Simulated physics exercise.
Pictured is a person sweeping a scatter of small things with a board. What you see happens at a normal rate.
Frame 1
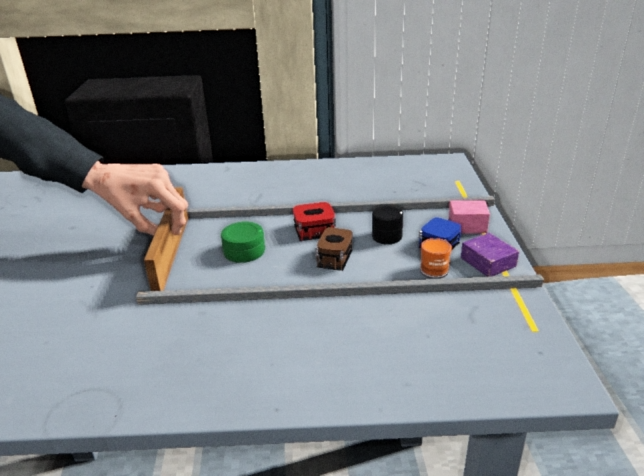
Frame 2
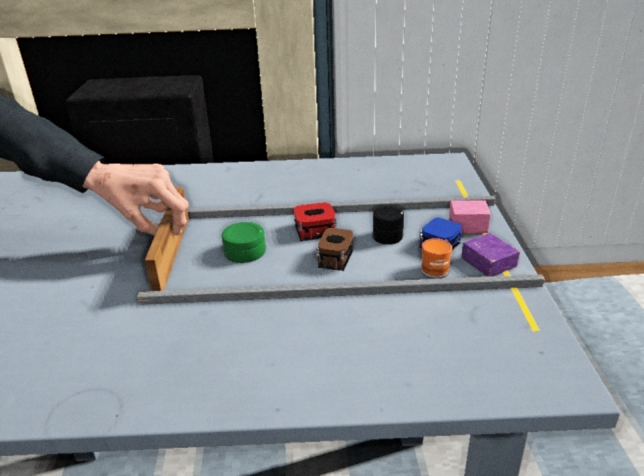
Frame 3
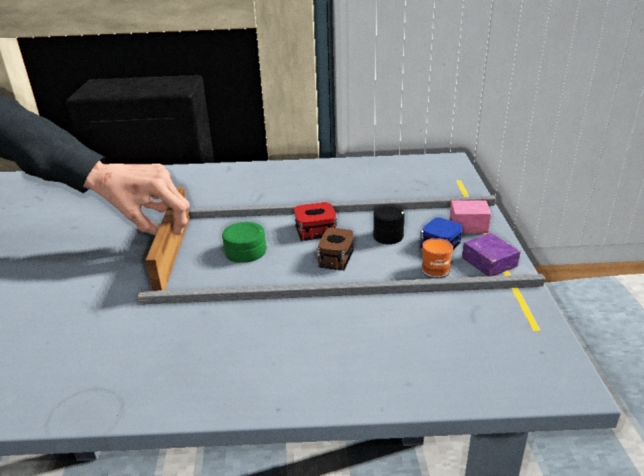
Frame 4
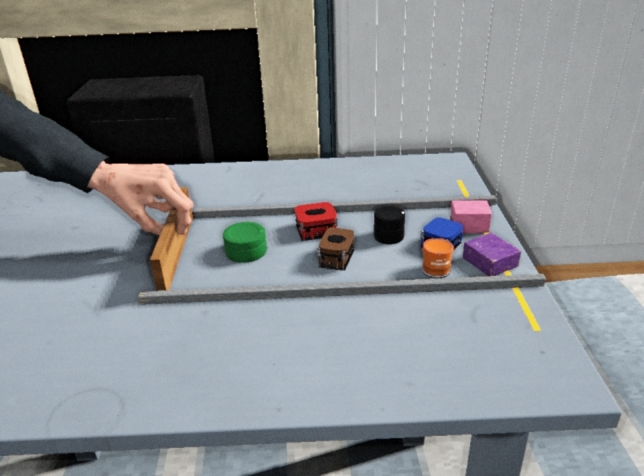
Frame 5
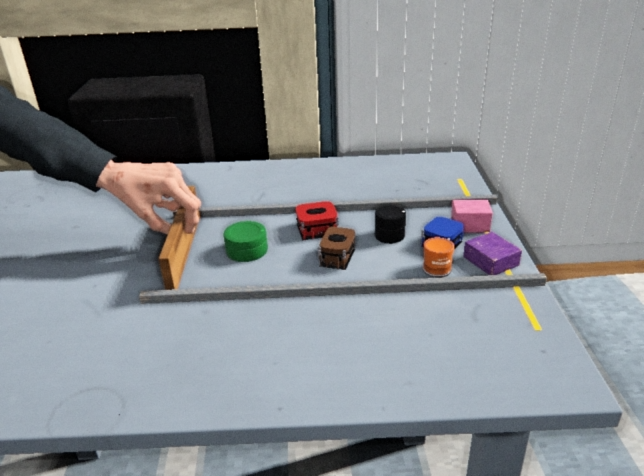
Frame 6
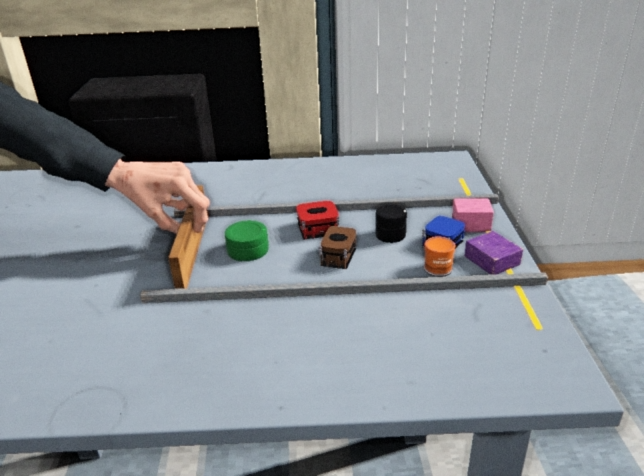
The clip opens with a hand holding an upright wooden board at the left end of a railed lane on a table, with small colourful objects scattered to its right. The board stays almost still at first, then the hand slides it a short way right, towards the green lid, while the objects stay put.
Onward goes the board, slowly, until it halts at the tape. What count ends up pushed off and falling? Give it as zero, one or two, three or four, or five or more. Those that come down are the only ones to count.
The count that falls is five or more.
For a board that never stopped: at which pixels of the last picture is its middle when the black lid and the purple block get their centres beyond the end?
The middle is at (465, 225) when it's the black lid, and at (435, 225) when it's the purple block.
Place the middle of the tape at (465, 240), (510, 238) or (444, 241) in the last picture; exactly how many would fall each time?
In order, the counts are 3, 8 and 1.
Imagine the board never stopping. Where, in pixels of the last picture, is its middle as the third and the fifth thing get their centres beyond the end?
At roughly (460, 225), then roughly (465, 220).
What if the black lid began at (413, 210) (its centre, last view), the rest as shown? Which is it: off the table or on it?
Here the black lid winds up off.
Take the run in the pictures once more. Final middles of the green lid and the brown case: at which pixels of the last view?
First (515, 230), then (527, 253).
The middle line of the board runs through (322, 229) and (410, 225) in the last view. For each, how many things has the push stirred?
It comes to 3 for the first spot, 8 for the other.
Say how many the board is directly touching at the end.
Total: 3.
Early on, none off yet; purple block at rest near (493, 253); pink block at rest near (472, 215); blue case at rest near (444, 235).
A while later, none off yet; purple block leaning a little near (546, 255); pink block travelled about its own width near (509, 208); blue case travelled well along near (513, 239).
Finally, the number that fall off is five or more; lost, black lid, orange tin, blue case, pink block and purple block.
